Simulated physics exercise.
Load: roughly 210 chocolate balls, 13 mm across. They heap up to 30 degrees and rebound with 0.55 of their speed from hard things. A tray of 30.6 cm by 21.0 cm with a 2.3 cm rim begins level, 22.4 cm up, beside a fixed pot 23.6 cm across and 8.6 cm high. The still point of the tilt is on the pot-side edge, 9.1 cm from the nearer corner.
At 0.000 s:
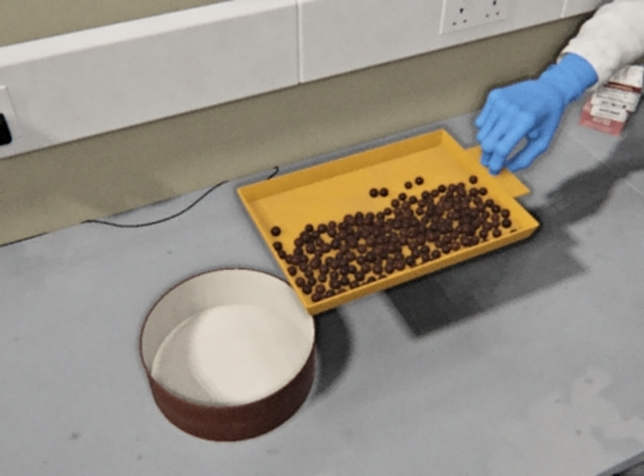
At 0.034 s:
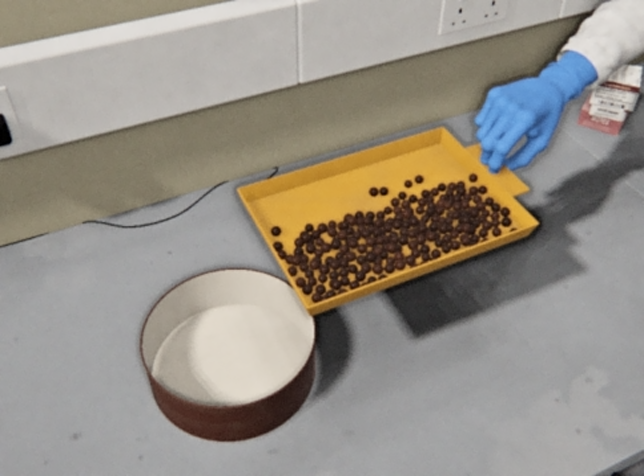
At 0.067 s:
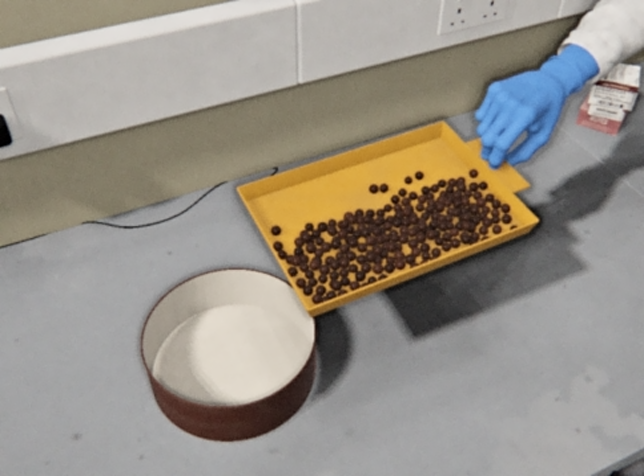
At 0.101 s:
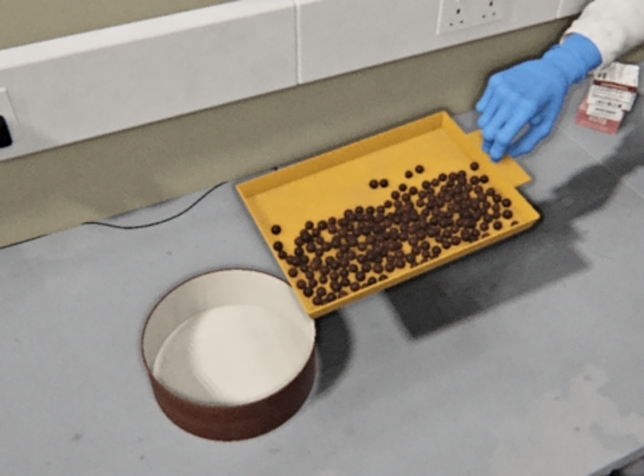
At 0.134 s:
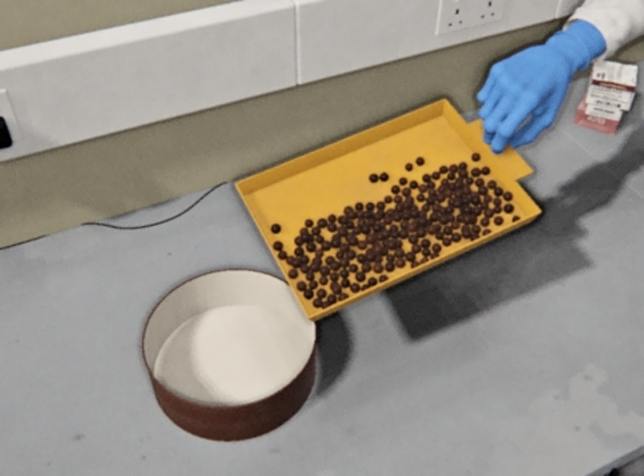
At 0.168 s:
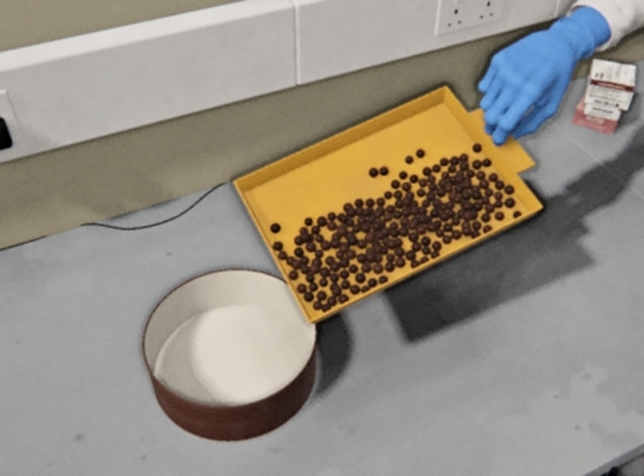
At the start, a yellow tray of dark brown balls rests level on a gray bench, a blue-gloved hand at its right end and a round, white-lined container to the left. The hand then gradually raises the right end, slanting the tray toward the container, while the balls barely shift within it.
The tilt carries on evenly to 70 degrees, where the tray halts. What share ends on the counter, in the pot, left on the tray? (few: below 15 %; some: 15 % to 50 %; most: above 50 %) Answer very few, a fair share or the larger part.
Counter the larger part, pot very few, tray a fair share.
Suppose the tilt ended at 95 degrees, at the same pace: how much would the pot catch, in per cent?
Then about 10 per cent.
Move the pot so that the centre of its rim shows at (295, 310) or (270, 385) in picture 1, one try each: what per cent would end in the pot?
About 5 and 70 per cent.
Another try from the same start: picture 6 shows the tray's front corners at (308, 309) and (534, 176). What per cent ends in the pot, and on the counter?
Pot 40, counter 35.
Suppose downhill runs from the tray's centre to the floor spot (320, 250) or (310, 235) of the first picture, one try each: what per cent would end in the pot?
About 40 and 60 per cent.
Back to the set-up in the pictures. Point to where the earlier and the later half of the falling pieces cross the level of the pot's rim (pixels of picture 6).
First near (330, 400), later near (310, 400).
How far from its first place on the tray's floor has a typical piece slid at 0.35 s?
Some 1 cm.
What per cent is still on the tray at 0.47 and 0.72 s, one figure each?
About 100, 75.
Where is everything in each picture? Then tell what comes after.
The first picture shows tray tilt 0 degrees, front corners at (310, 302) and (532, 223); middle of the pieces at (394, 236); pot at (228, 332).
The second picture shows tray tilt 1 degrees, front corners at (310, 303) and (532, 222); middle of the pieces at (394, 236).
The third picture shows tray tilt 3 degrees, front corners at (310, 304) and (532, 219); middle of the pieces at (394, 234).
The fourth picture shows tray tilt 7 degrees, front corners at (311, 308) and (533, 215), lowest corner left front; middle of the pieces at (394, 232).
The fifth picture shows tray tilt 11 degrees, front corners at (311, 312) and (534, 210), lowest corner left front; middle of the pieces at (394, 229).
The sixth picture shows tray tilt 17 degrees, front corners at (311, 316) and (535, 205), lowest corner left front; middle of the pieces at (394, 226); pot at (230, 332). Its pace works out near 155 degrees a second.
After 0.35 s, tilt 45 degrees; the tray holds 100 %, the pot 0 %.
After 0.47 s, tilt 63 degrees; the tray holds 100 %, the pot 0 %.
Then, at 0.72 s, tilt 70 degrees; the tray holds 75 %, the pot 0 %.
In the end, at 2.2 s, counter 70 %, pot 10 %, tray 25 %.
